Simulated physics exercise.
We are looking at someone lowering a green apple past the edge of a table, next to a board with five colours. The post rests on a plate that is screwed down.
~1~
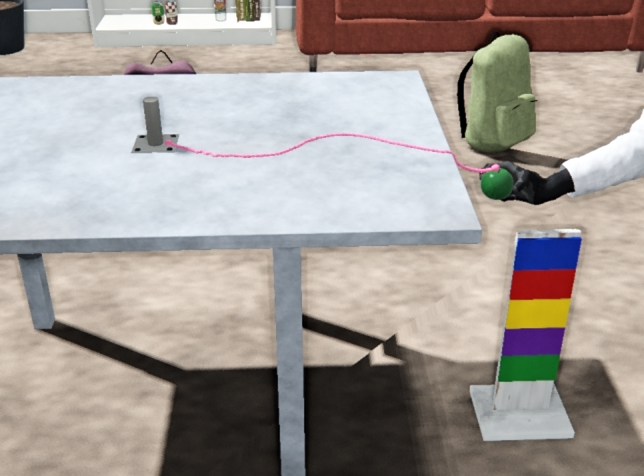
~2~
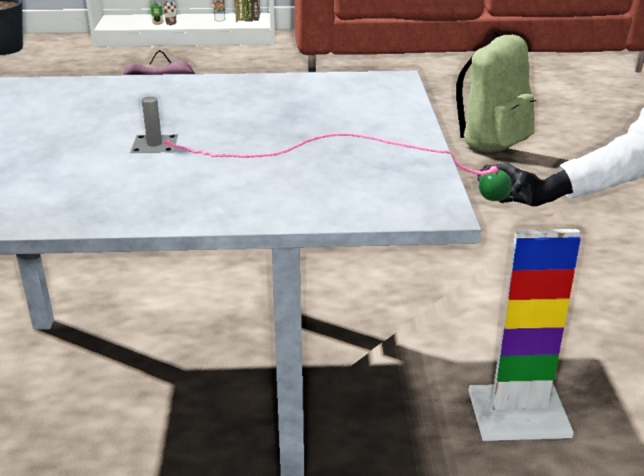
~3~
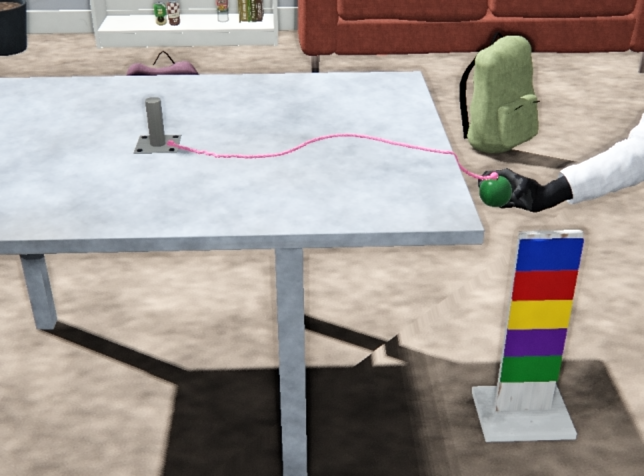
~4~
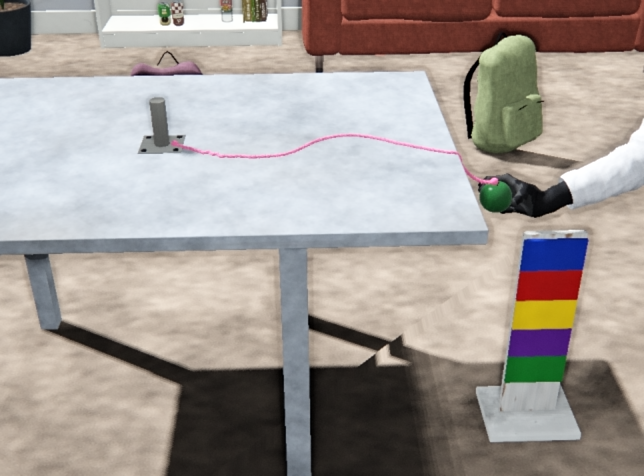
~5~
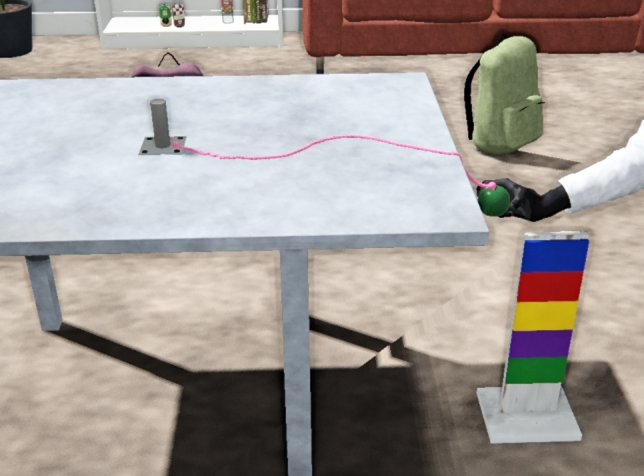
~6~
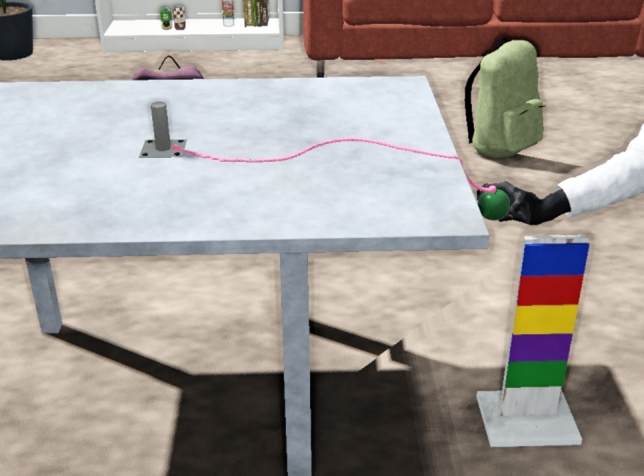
Green ball tied to a pink string lowering slightly in a black-gloved hand beside a table, near a colour-striped upright block.
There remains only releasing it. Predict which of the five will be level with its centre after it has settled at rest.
I predict blue.
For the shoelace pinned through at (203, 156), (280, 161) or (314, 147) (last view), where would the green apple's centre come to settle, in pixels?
First near (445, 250), then near (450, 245), then near (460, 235).
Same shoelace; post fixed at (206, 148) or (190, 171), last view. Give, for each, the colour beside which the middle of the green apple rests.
Going case by case, it's red and then red.
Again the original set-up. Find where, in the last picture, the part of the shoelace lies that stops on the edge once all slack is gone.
That spot is roughly at (420, 152).
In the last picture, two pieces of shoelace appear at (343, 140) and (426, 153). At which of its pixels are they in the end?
First one: (375, 152); second one: (458, 164).
Soon after, apple near (420, 241); level with blue.
Then, apple near (441, 255); level with blue.
At rest, apple near (442, 254); level with blue. Its centre hangs level with the blue band.
